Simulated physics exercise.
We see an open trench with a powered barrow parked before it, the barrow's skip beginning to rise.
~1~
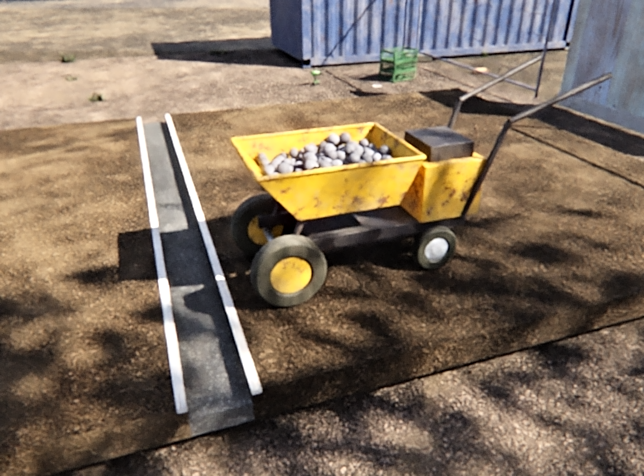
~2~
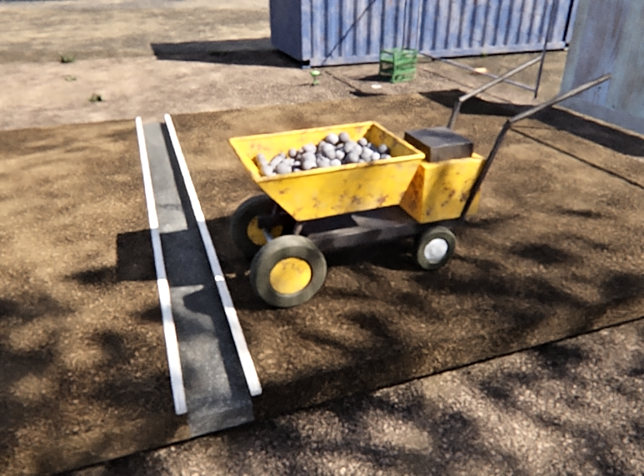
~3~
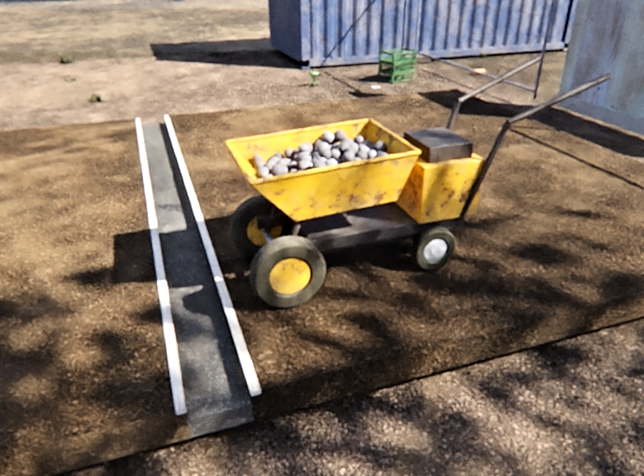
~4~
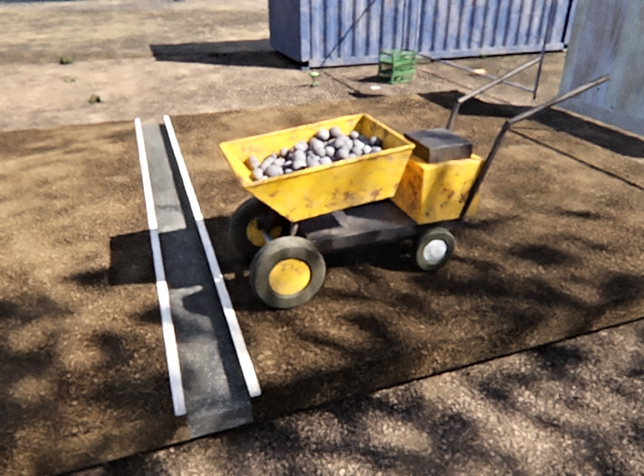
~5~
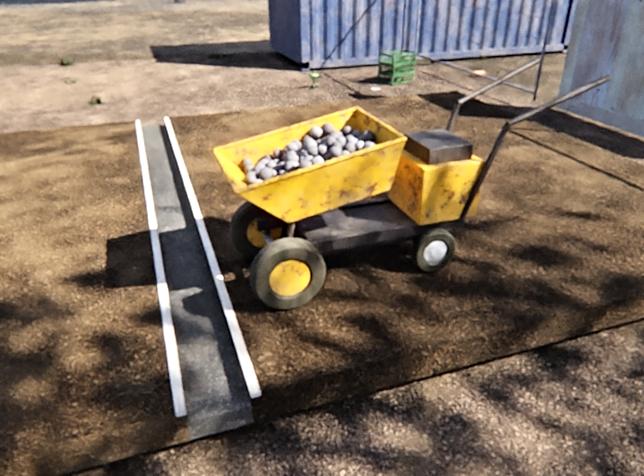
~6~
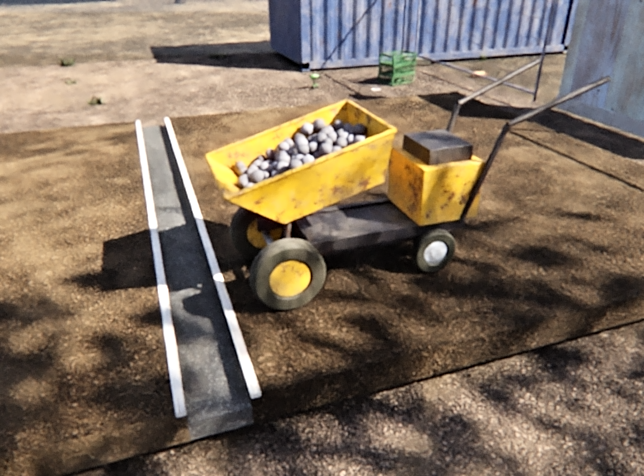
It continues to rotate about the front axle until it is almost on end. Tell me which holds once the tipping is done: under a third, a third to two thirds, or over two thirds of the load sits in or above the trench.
Result: A small part under one in three reaches the trench.
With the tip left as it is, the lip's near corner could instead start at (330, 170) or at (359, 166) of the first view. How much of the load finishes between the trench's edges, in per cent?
You'd see around 60 per cent the first time and around 50 per cent the second.
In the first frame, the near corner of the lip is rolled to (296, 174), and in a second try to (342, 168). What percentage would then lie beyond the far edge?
The first gives 40 %, the second 10 %.
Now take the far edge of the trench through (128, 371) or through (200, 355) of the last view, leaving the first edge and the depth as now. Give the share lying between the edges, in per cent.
In order, some 60 and some 0 percent.
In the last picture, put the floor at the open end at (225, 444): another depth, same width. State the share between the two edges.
Roughly 10 in a hundred.
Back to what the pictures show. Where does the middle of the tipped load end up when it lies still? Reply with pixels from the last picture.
The centre comes to rest close to (114, 304).
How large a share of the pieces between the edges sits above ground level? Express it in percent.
About 15 %.
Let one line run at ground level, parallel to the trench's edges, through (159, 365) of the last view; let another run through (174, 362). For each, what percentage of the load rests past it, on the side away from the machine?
The first gives 80 %, the second 90 %.
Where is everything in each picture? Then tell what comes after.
Lip of the skip at (257, 180), level; top of the load at (340, 156), round cobbles; first edge of the trench at (241, 343); far edge at (174, 358), the trench over half as wide as the skip, and shallow for its width, in the first frame.
Lip of the skip at (255, 181), level; top of the load at (338, 156), in the second frame.
Lip of the skip at (250, 183), tipped barely; top of the load at (344, 160), in the third frame.
Lip of the skip at (243, 186), tipped a little; top of the load at (339, 157), in the fourth frame.
Lip of the skip at (236, 192), tipped a little; top of the load at (348, 149), in the fifth frame.
Lip of the skip at (226, 199), tipped clearly; top of the load at (340, 144); first edge of the trench at (240, 346); far edge at (173, 361), in the sixth frame.
Soon after the last picture, skip tipped steeply; all in the skip.
A little later, skip tipped right over; about half in the skip; a stray few in or heaped over the trench; about a third beyond it; a small part falling.
Later still, skip tipped right over; a stray few in the skip; a small part in or heaped over the trench; most beyond it.
At rest, skip tipped right over; a small part in or heaped over the trench; most beyond it.
